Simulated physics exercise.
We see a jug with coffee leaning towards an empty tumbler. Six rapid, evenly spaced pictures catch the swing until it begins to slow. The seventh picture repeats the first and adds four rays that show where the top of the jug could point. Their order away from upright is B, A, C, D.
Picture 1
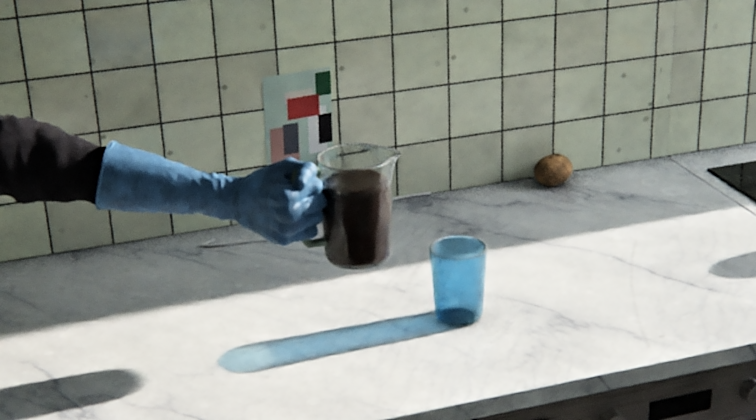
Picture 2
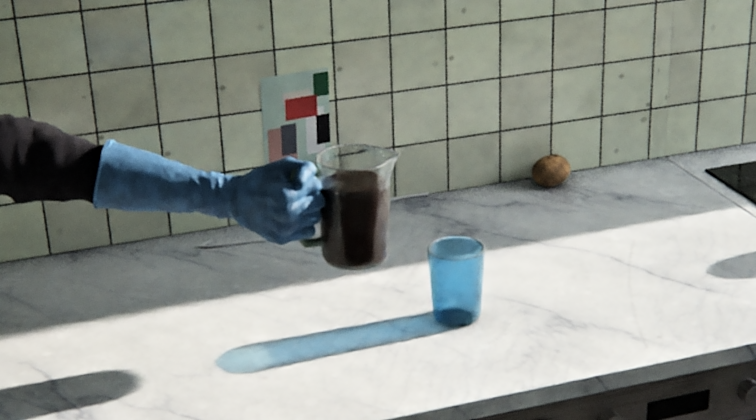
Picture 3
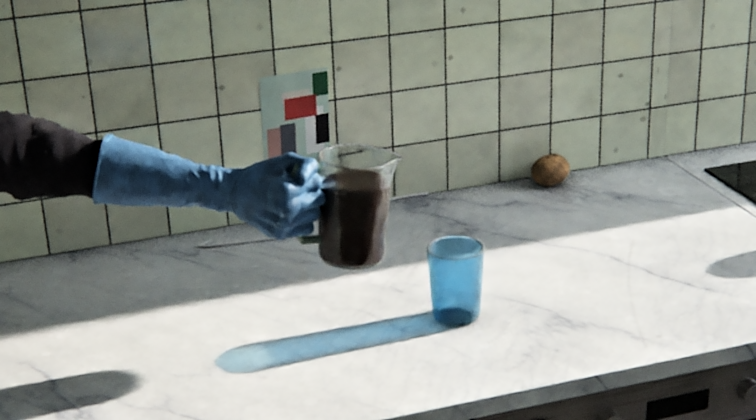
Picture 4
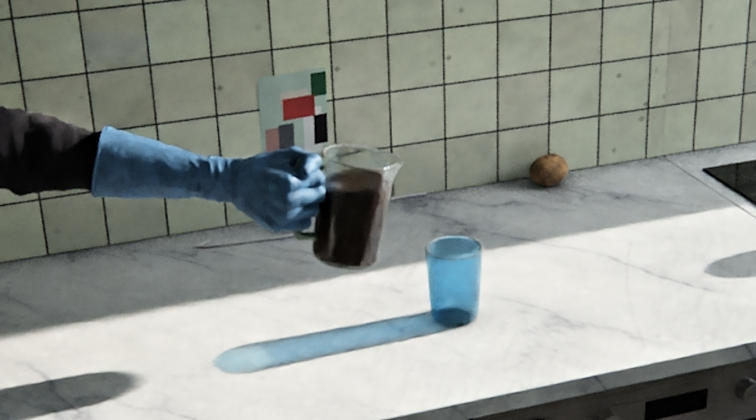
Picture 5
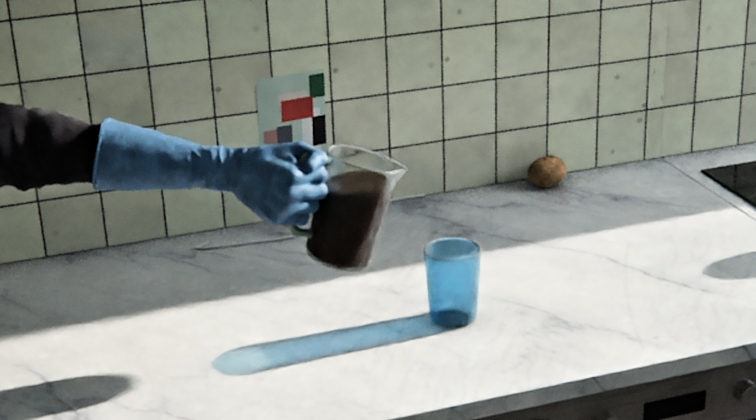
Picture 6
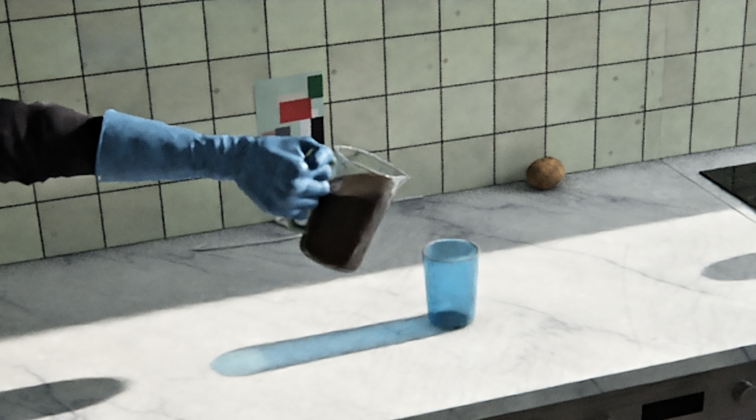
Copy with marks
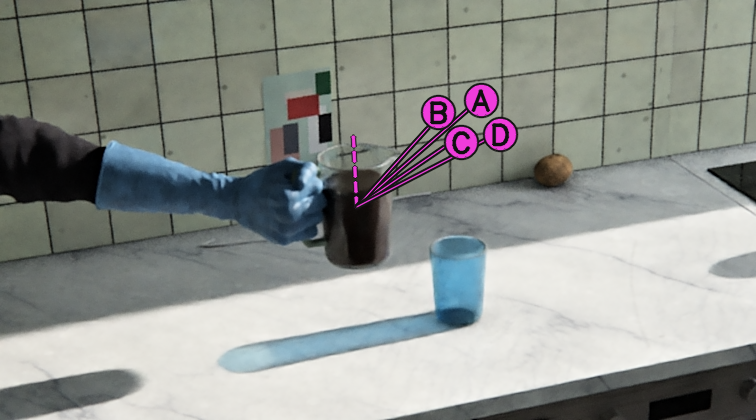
On a marble kitchen counter, a gloved hand gradually tilts a jug of dark liquid rightward.
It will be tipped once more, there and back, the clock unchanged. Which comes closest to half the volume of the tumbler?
C.
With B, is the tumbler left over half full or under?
Under half.
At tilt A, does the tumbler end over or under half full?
Under.
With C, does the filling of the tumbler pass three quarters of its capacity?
No, less.
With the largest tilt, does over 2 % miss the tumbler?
No.
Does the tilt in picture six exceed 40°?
No.
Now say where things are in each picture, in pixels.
The first frame shows upright, lip at (398, 152); rim of the tumbler round (458, 247); nothing has left yet.
The second frame shows upright, lip at (397, 154); nothing has left yet.
The third frame shows tipped about 5°, lip at (400, 156); nothing has left yet.
The fourth frame shows tipped about 11°, lip at (403, 160); nothing has left yet.
The fifth frame shows tipped about 18°, lip at (406, 168); nothing has left yet.
The sixth frame shows tipped about 26°, lip at (408, 176); nothing has left yet.
In magenta, A at (467, 110); B at (428, 127); C at (444, 147); D at (484, 140).
For tilt A, the tumbler ends with about 29 % of what it can hold.
For tilt B, the tumbler ends with about 16 % of what it can hold.
For tilt C, the tumbler ends with about 47 % of what it can hold.
For tilt D, the tumbler ends with about 70 % of what it can hold.
